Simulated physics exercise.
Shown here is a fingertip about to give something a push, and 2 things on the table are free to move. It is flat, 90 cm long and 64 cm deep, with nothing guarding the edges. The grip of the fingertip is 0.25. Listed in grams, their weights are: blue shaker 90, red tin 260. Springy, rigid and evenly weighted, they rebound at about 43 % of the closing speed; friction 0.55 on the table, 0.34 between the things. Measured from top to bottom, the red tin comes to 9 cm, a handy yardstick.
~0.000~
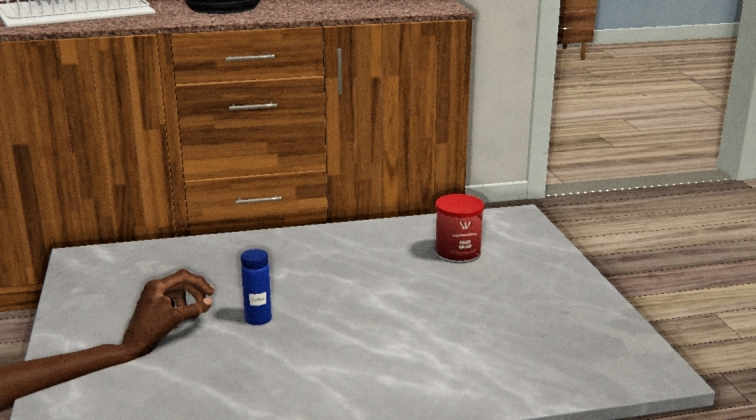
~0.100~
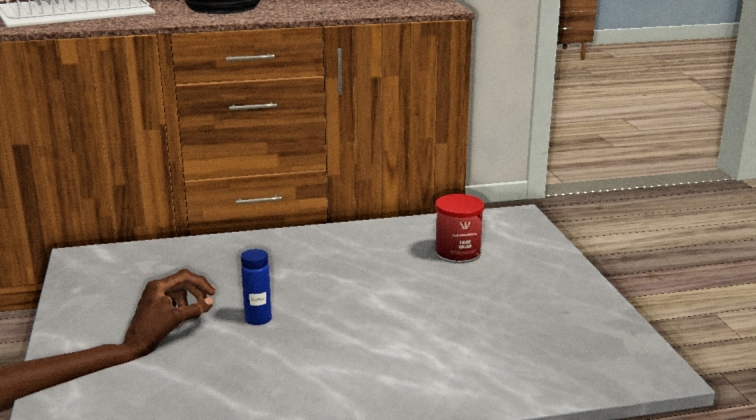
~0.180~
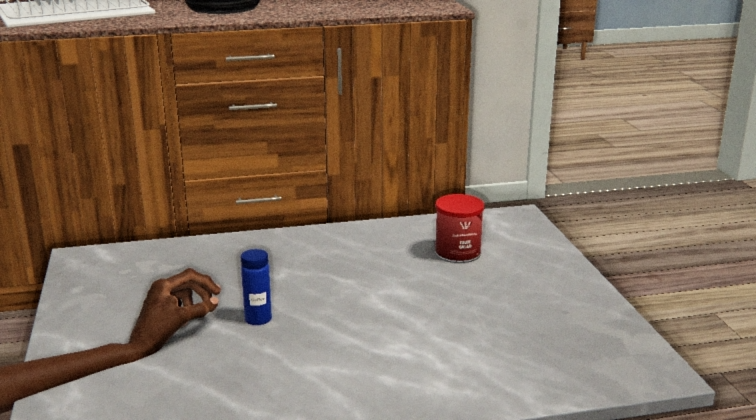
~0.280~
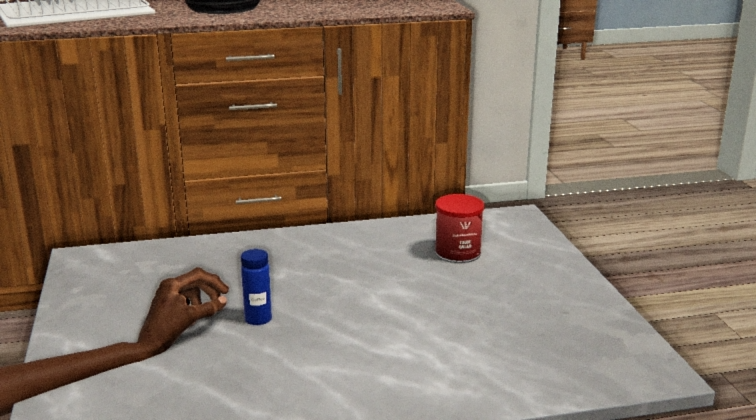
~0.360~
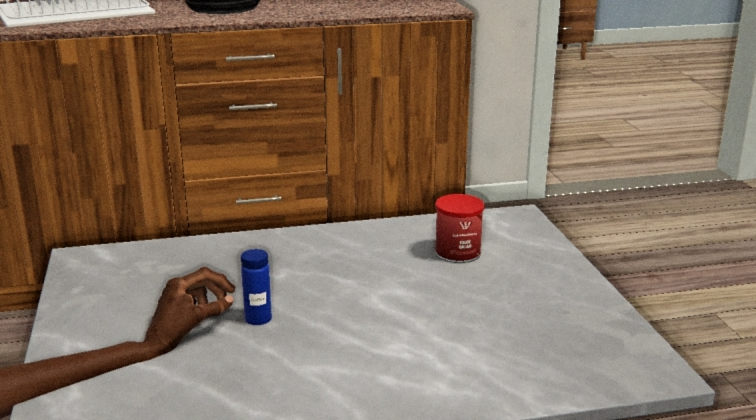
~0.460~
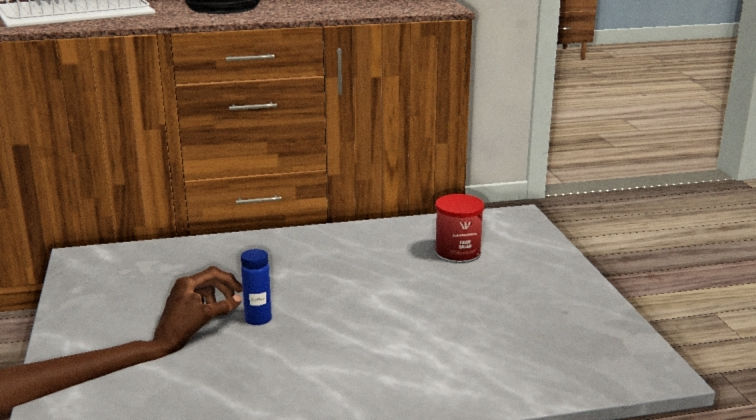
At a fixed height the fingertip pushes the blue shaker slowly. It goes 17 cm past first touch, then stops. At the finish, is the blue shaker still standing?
No.
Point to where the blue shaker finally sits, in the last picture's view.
Look near (387, 293) in the last picture.
After 0.76 s, hand has come 8 cm; blue shaker leaning 38° near (288, 283).
After 0.96 s, hand has come 10 cm; blue shaker on its side near (323, 298).
After 1.36 s, hand has come 15 cm; blue shaker on its side near (346, 297).
After 1.76 s, hand has come 20 cm; blue shaker on its side near (377, 293).
At rest (2.7 s), tipped over on the table, blue shaker; red tin in place, give or take 5 cm. Seen from the same camera at the end, blue shaker near (387, 292).
